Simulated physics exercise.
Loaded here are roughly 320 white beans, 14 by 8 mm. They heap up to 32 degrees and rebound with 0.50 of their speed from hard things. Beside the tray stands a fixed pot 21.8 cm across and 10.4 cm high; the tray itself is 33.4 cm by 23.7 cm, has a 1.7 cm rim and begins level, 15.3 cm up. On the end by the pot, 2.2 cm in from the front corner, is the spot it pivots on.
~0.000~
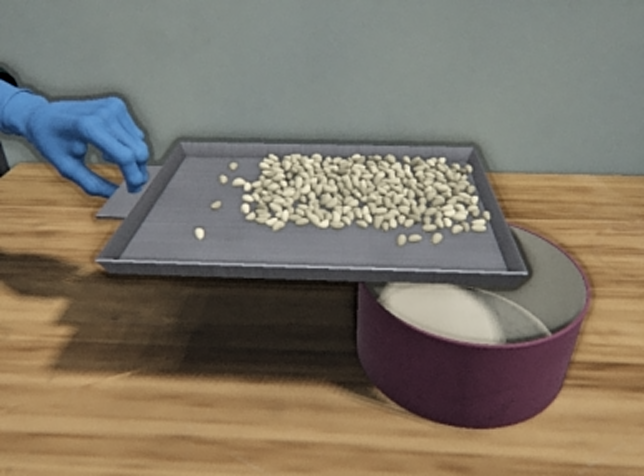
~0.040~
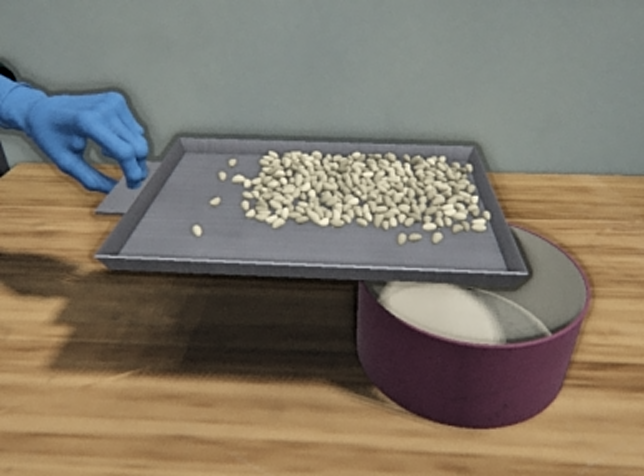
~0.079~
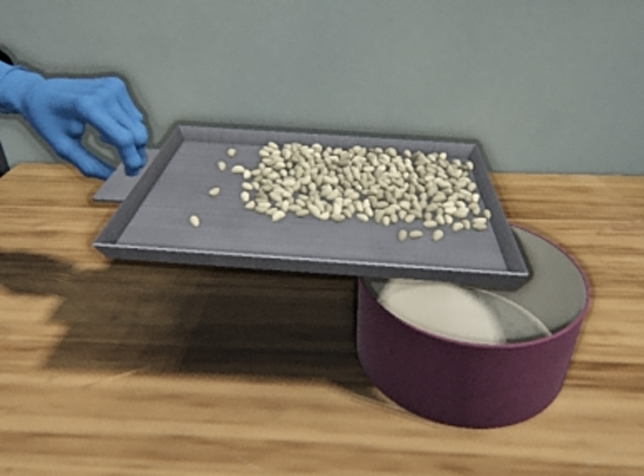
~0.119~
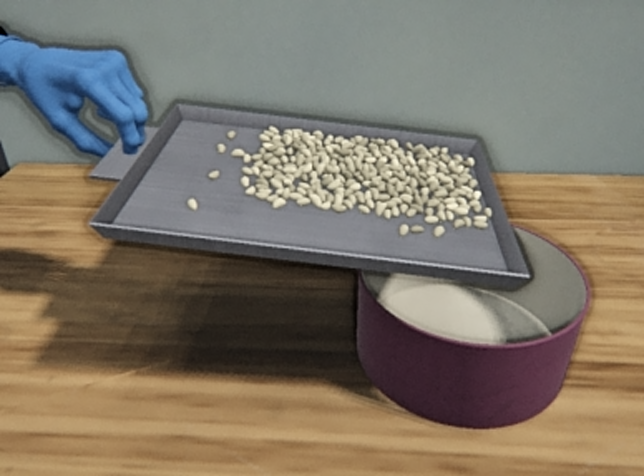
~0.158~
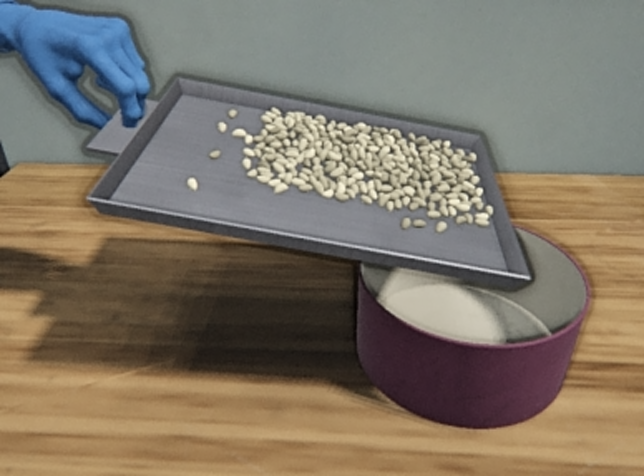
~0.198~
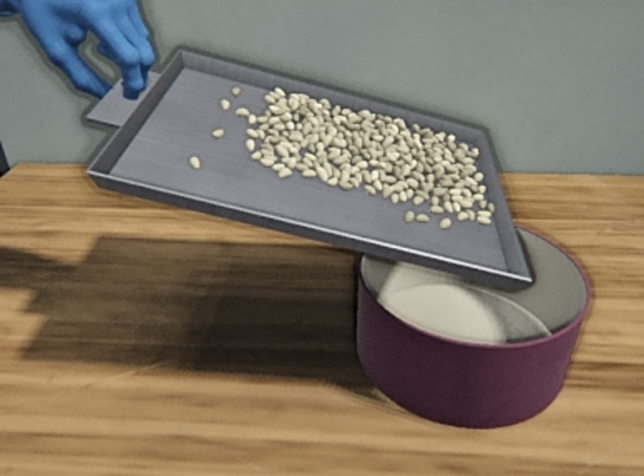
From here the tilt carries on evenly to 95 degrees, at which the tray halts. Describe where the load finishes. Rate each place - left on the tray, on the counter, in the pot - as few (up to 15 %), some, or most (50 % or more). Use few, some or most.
Tray: Few; counter: Most; pot: Some.
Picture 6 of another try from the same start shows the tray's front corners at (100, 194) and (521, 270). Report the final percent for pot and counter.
Split: Pot = 70, counter = 30.
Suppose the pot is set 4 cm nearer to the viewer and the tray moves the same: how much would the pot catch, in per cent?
With that change it comes to something like 55 in a hundred.
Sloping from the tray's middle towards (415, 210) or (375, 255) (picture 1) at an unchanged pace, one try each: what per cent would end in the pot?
Around 60 % for the first direction, around 5 % for the second.
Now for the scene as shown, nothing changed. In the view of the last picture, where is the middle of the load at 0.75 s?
Expected load position: Near (579, 291).
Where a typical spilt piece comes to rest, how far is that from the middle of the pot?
That comes to near 24 cm.
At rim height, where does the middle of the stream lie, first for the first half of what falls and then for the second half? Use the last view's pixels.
(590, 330) first, (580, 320) later, roughly.
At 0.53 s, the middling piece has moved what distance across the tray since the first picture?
7 cm.
Then, at 0.53 s, tilt 55 degrees; the tray holds 100 %, the pot 0 %.
After 0.75 s, tilt 80 degrees; the tray holds 30 %, the pot 10 %.
Then, at 1.09 s, tilt 95 degrees; the tray holds 0 %, the pot 30 %.
In the end, at 2.2 s, tray 0 %, counter 70 %, pot 30 %.
